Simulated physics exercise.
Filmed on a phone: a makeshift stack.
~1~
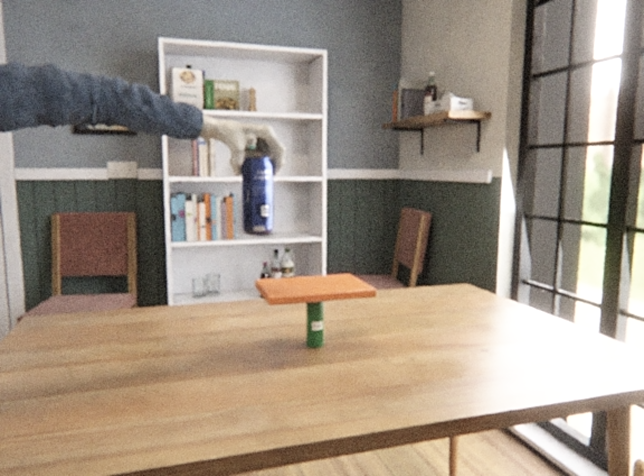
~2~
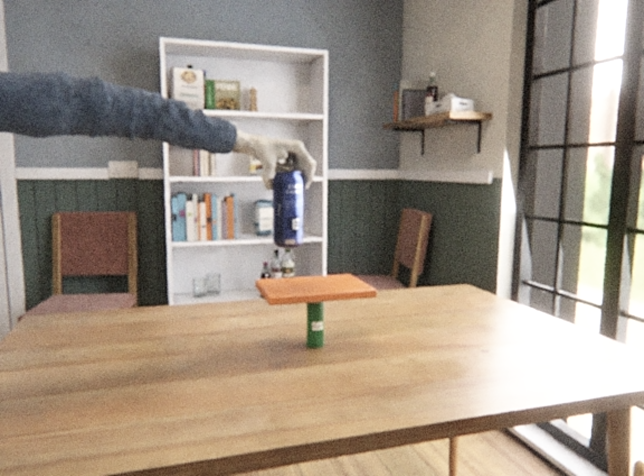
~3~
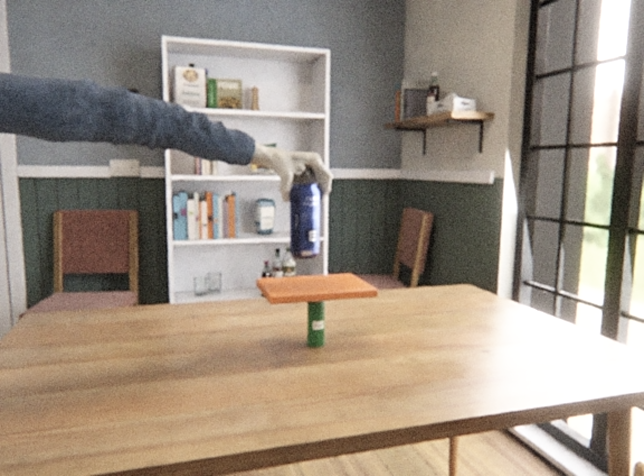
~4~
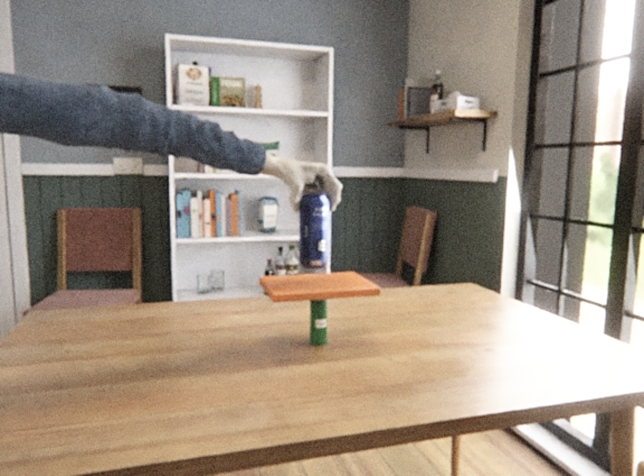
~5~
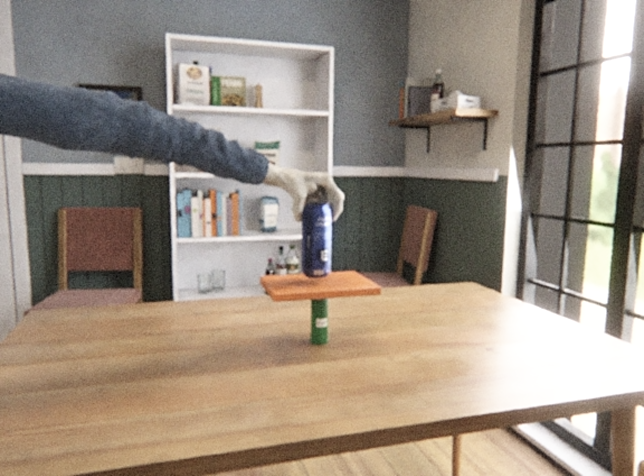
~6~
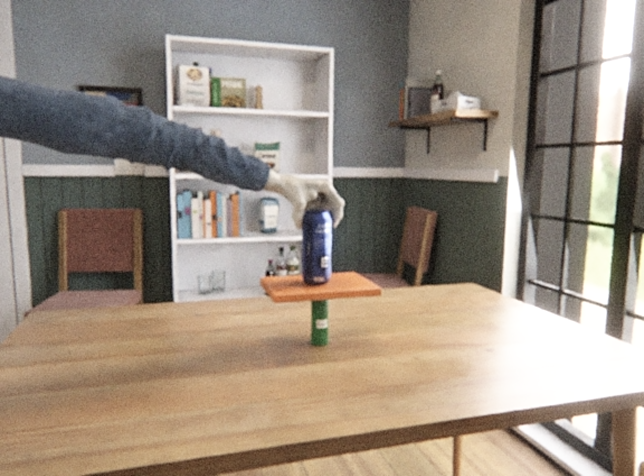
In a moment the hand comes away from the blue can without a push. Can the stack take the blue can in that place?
Outcome: The stack holds.
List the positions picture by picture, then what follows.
In the first frame, coming down; blue can (258, 196); orange lid (313, 288).
In the second frame, coming down; blue can (288, 210); orange lid (314, 288).
In the third frame, coming down; blue can (305, 221); orange lid (315, 288).
In the fourth frame, coming down; blue can (314, 231); orange lid (318, 286).
In the fifth frame, coming down; blue can (317, 240); orange lid (318, 285).
In the sixth frame, in place under the hand; blue can (317, 247); orange lid (318, 286).
Then, 0.40 s past the last view, nothing moves.
Then, 1.30 s past the last view, blue can resting near (317, 248).
Finally, all 3 still in place. Final places as the last picture's camera would see them, blue can near (316, 248). The stack stays up.
